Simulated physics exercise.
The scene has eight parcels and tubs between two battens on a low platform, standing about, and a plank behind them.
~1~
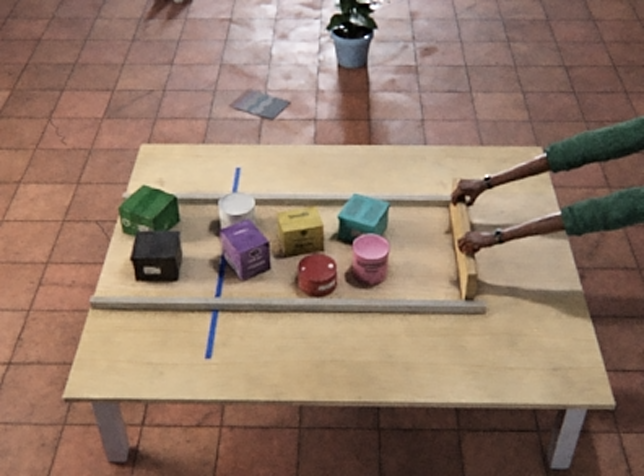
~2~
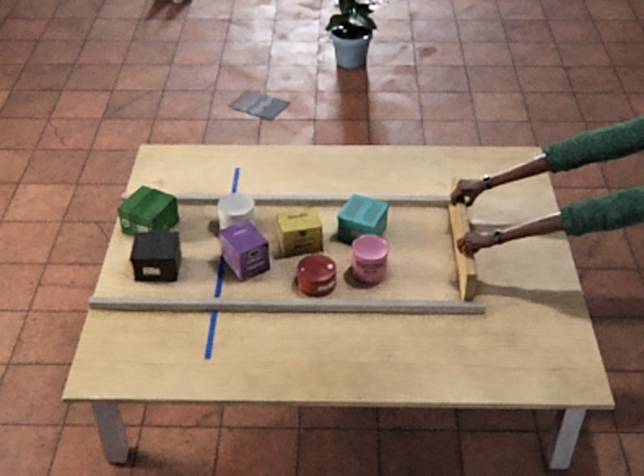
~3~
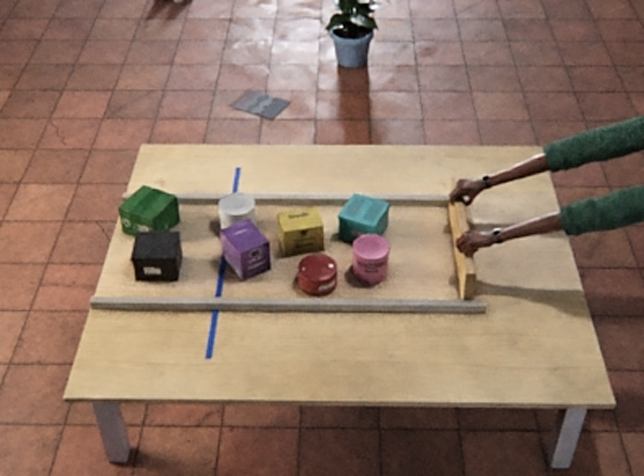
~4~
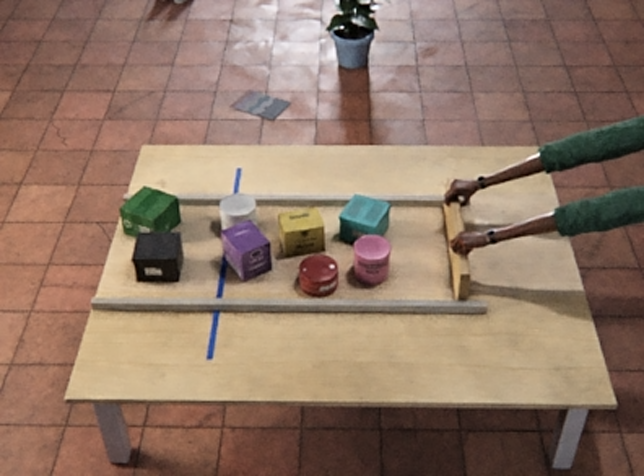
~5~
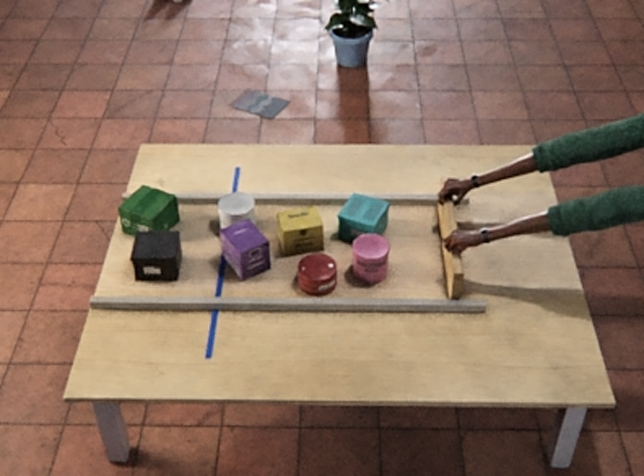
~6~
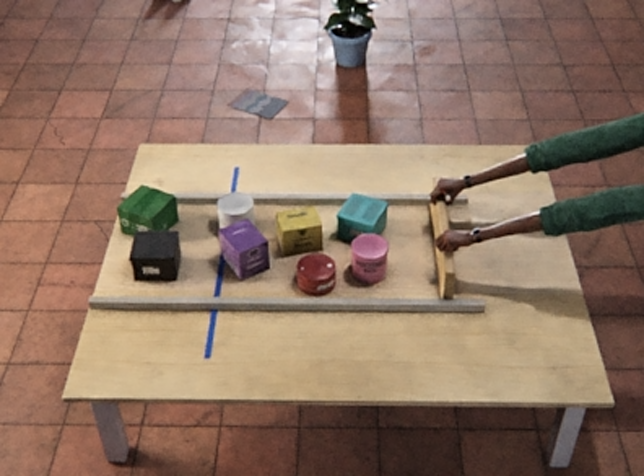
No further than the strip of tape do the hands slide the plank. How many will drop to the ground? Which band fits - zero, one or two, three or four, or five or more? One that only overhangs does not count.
In the end, the drop-off count sits at nought.
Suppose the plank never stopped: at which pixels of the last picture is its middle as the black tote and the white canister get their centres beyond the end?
Black tote over the end: About (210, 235). White canister over the end: About (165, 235).
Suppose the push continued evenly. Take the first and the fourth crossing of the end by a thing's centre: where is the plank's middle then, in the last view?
(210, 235), then (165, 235).
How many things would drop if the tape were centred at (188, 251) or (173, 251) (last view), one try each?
Counts: 2, 2.
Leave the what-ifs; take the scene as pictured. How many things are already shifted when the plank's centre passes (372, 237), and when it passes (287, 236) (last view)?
It comes to 2 for the first spot, 6 for the other.
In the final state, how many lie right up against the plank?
It touches 3.
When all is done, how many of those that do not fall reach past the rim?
Things overhanging at the end: 2.
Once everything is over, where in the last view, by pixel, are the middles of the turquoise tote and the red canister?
(206, 224) and (198, 282), roughly.
Soon after, none off yet; green parcel at rest near (148, 214); black tote at rest near (156, 256); white canister at rest near (237, 215).
After that, none off yet; green parcel at rest near (150, 215); black tote displaced a little near (145, 254); white canister displaced about its own width near (209, 213).
In the end, the number that fall off is zero.
